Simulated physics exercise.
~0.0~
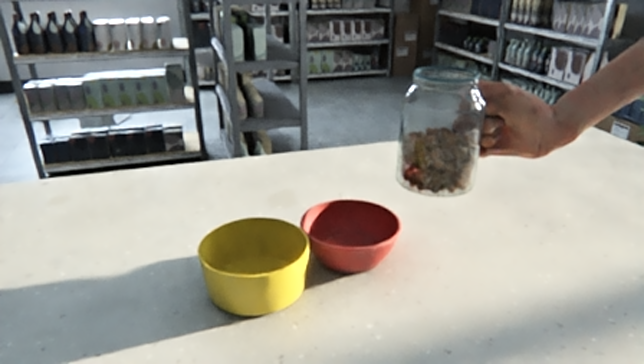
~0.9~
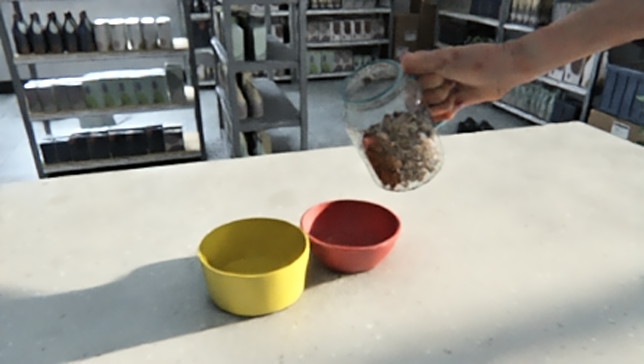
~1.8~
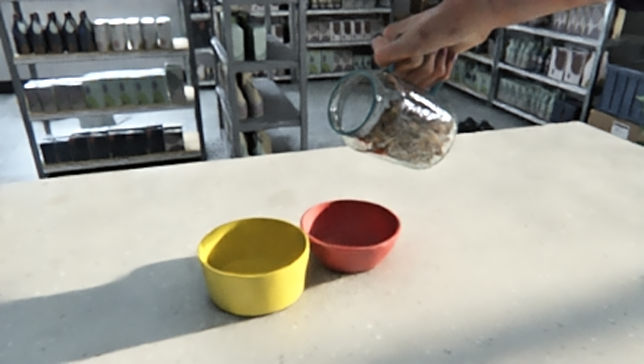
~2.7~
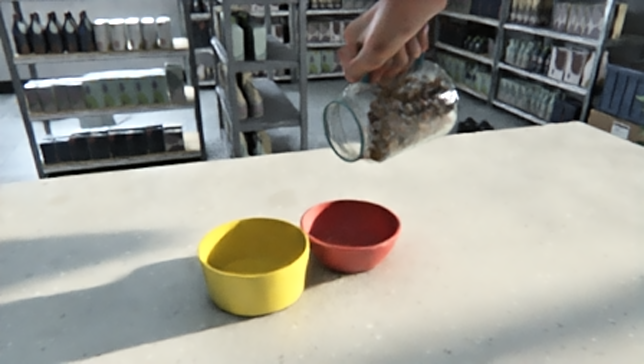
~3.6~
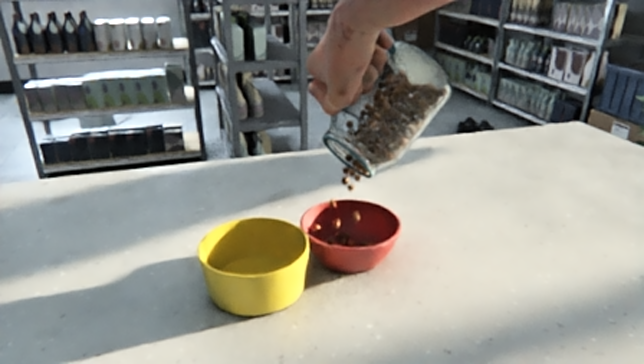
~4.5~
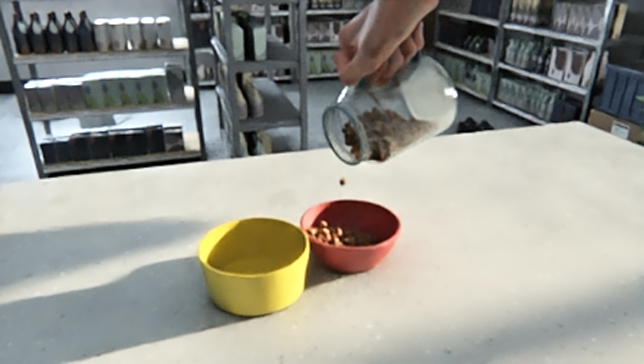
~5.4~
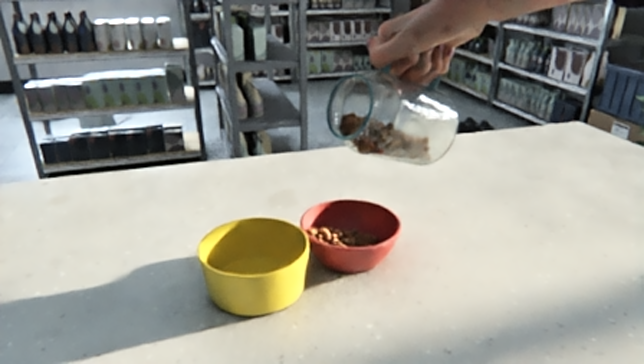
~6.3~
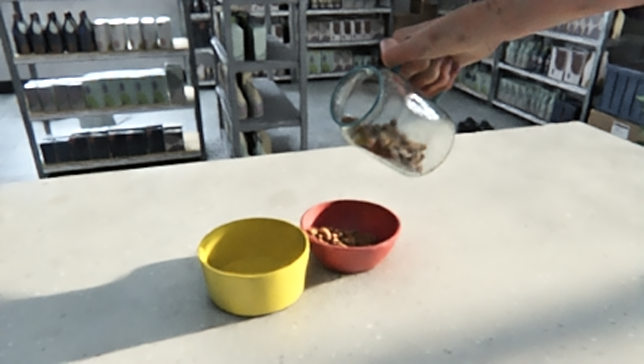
A hand reaches in from the right, holding a clear glass jar partly filled with small brownish cereal balls above a pale tabletop, seen from slightly above in a room lined with shelves of bottles and jars. A yellow dish stands near the centre, with a smaller red bowl just behind it to the right. The hand moves the jar left and tips it over until its mouth points down at the red bowl. Pieces tumble into the bowl, then the jar turns back and the flow stops. It ends held tilted, still containing many pieces, while the yellow dish stays empty.
